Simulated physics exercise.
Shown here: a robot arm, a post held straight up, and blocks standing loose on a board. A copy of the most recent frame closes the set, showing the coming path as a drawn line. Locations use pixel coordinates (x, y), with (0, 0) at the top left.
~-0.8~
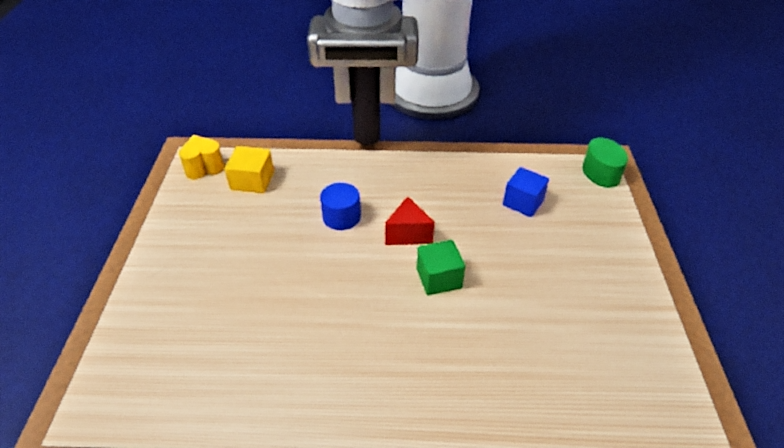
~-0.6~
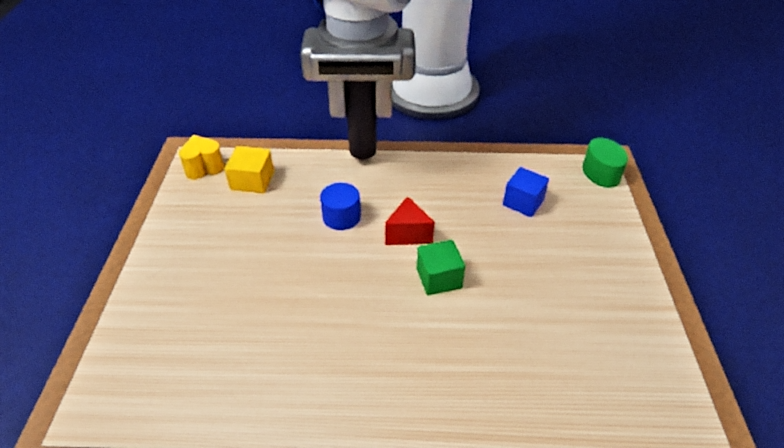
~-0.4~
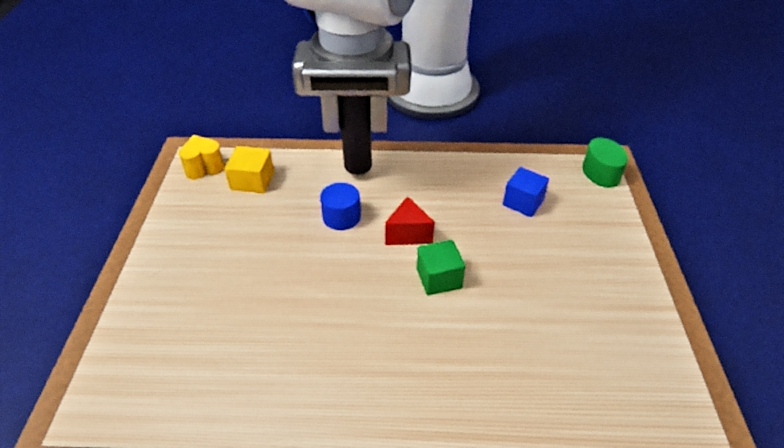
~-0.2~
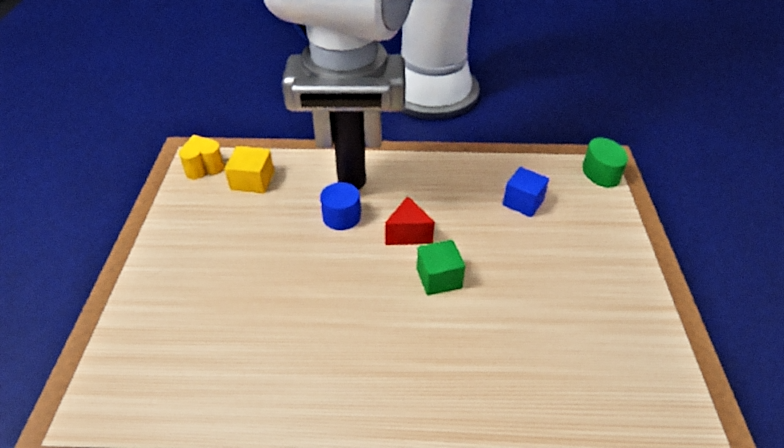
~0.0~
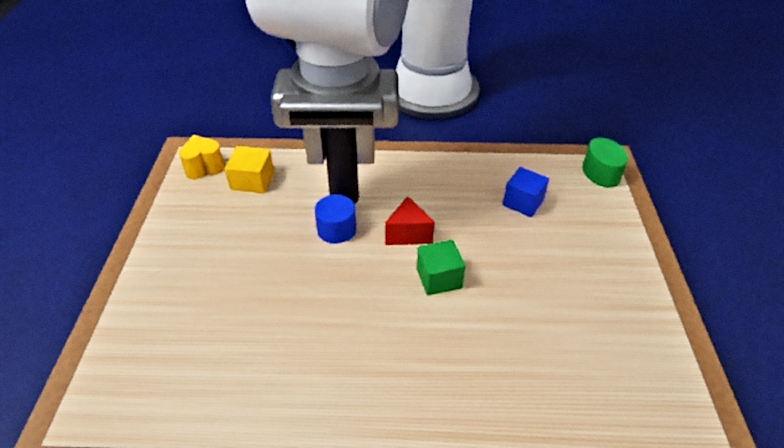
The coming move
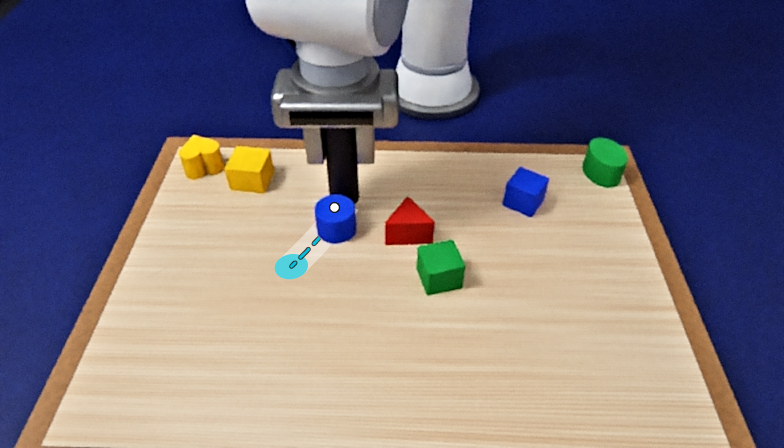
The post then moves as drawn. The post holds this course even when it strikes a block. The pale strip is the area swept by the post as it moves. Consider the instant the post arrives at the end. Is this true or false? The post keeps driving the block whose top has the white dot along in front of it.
My answer: False.
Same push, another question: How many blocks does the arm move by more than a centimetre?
Number moved: 1.
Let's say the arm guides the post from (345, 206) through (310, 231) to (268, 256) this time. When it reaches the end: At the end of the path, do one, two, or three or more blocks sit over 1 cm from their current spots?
It should be one.
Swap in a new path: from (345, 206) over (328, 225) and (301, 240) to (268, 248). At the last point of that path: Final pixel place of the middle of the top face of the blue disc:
For the centre of its top, I'd go with (319, 240).
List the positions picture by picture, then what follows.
Post tip (367, 137); block tops, blue disc (340, 195); red triangular block (409, 213), in the first frame.
Post (363, 151); blocks unchanged, in the second frame.
Post (358, 166); blocks unchanged, in the third frame.
Post (352, 181); blocks unchanged, in the fourth frame.
Post (345, 198); blue disc (335, 207); red triangular block (409, 213), in the fifth frame.
Path on the board, from (345, 206) via (330, 225) and (312, 245), ending at (291, 266); the dot is on the blue disc.
What follows on the original path. One third of the way, post (329, 217); blue disc (325, 229).
Two thirds of the way, post (311, 238); blue disc (318, 250).
At the end, post (290, 259); blue disc (315, 263); red triangular block in place.
